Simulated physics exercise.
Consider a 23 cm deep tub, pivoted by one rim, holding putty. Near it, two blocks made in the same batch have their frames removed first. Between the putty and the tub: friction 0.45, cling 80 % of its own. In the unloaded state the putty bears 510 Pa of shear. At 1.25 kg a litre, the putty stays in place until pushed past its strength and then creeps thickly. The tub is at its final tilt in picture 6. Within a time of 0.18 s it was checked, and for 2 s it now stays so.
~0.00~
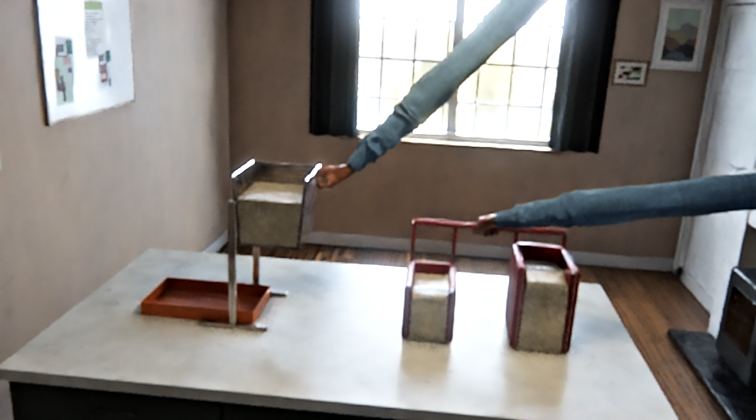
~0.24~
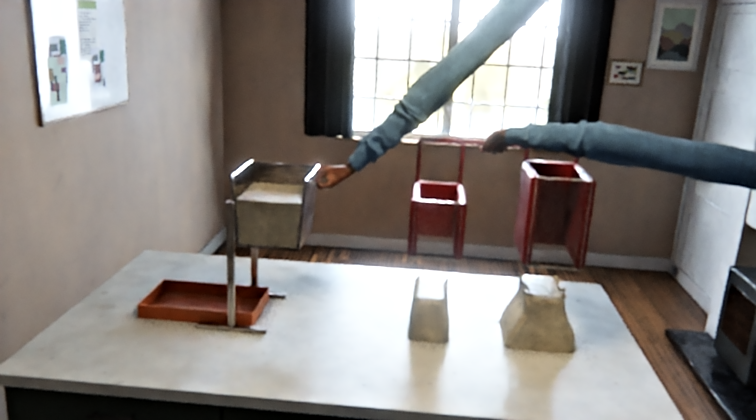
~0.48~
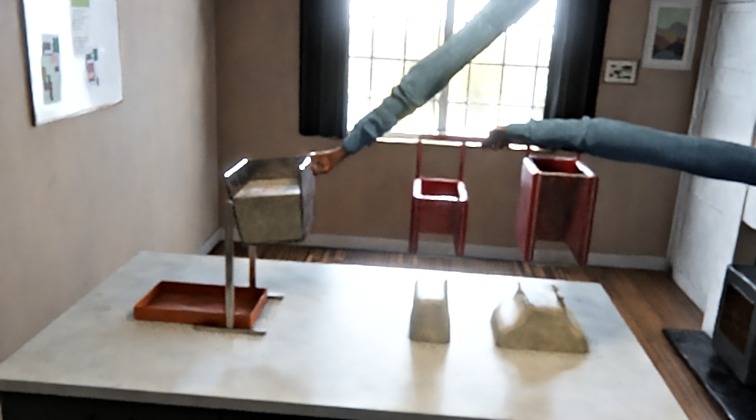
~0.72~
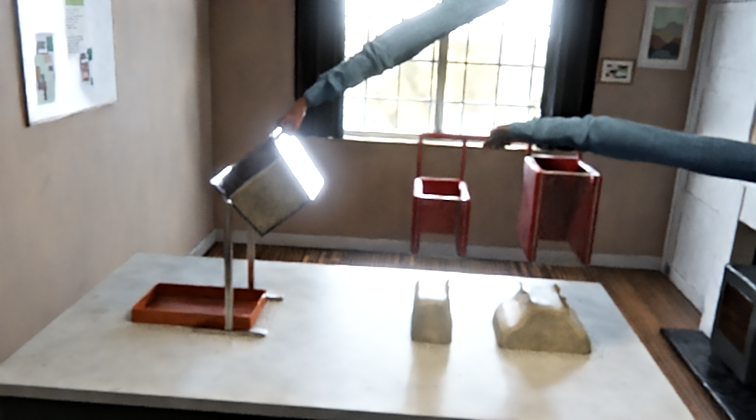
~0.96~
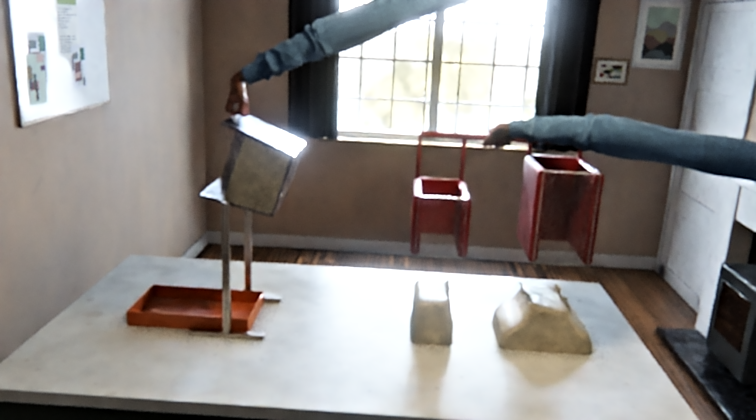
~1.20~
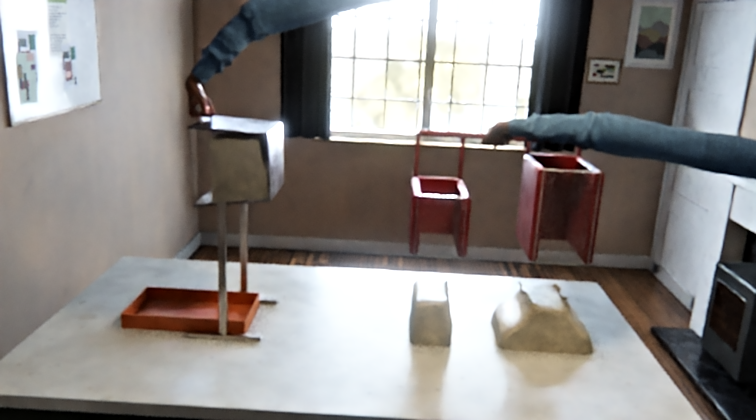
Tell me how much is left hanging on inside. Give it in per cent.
Roughly 62 % is left.
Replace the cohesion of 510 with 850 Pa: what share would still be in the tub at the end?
That works out near 100 %.
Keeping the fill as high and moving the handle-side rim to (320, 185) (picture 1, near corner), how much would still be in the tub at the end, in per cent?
Near 45 per cent.
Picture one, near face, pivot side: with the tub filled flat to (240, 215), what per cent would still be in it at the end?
It would be close to 100 percent.
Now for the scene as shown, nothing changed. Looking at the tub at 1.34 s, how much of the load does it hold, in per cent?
Around 100 per cent.
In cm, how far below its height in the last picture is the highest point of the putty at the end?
10 cm or so.
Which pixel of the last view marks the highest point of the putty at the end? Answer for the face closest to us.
On the near face, the top ends up close to (244, 171).
After 1.34 s, the tub is at 92 degrees and holds 100 %.
After 1.51 s, the tub is at 92 degrees and holds 79 %.
After 1.68 s, the tub is at 92 degrees and holds 64 %.
After 1.85 s, the tub is at 92 degrees and holds 62 %.
After 3.20 s, the tub is at 92 degrees and holds 62 %.
